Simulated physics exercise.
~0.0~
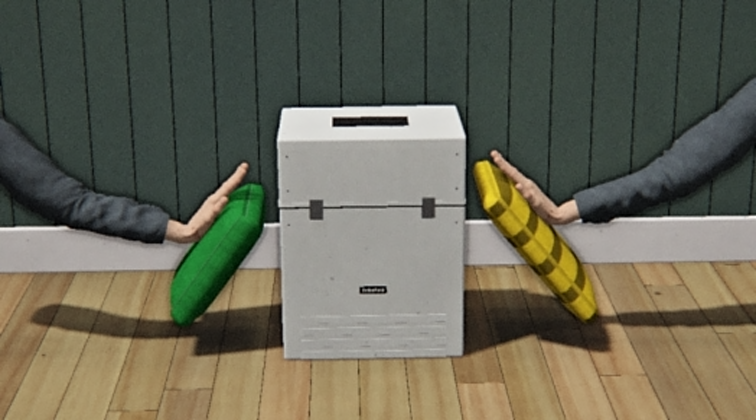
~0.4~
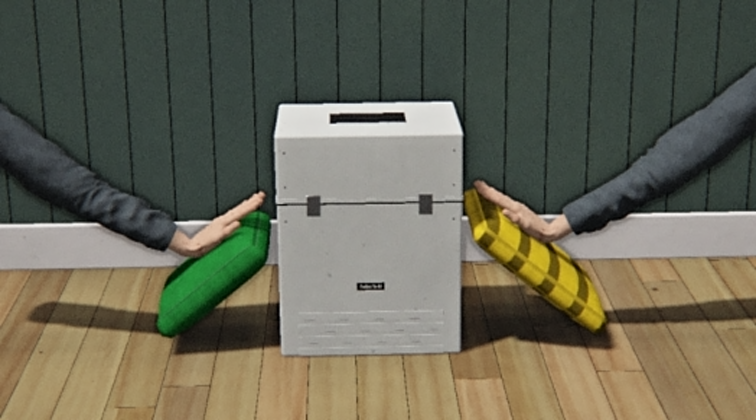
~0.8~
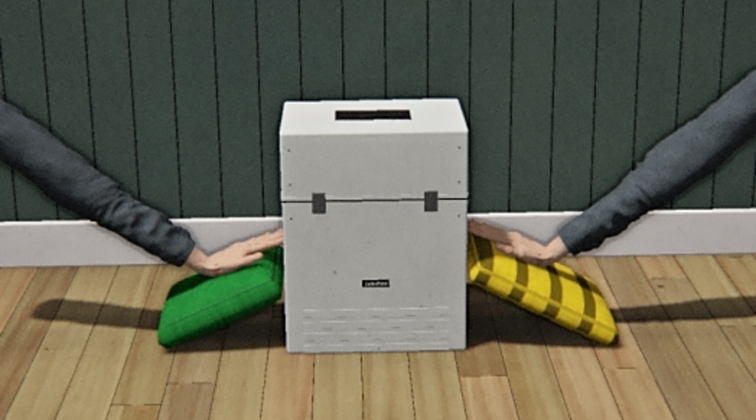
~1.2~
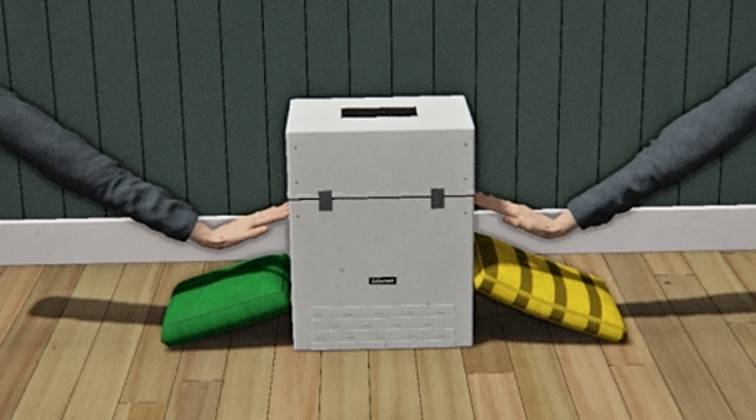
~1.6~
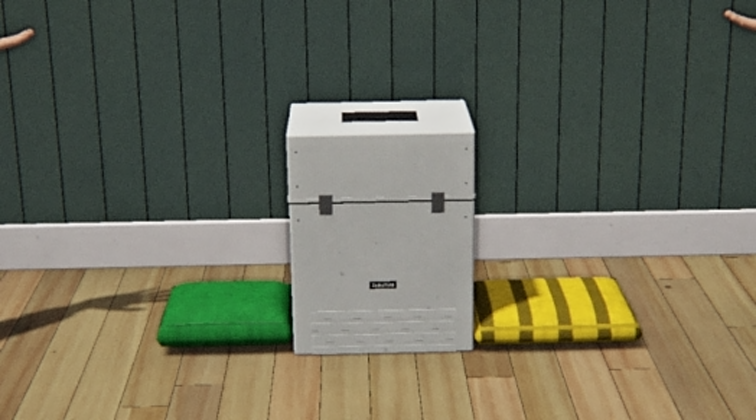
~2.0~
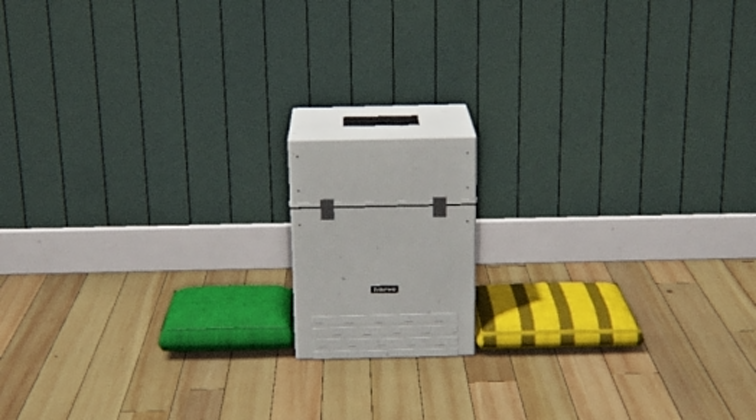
Two hands held a green soft bag and a yellow striped pillow leaning against either side of a white chest, but both slid down as the hands followed, and once the hands pulled away, both settled flat on the wooden floor beside it.
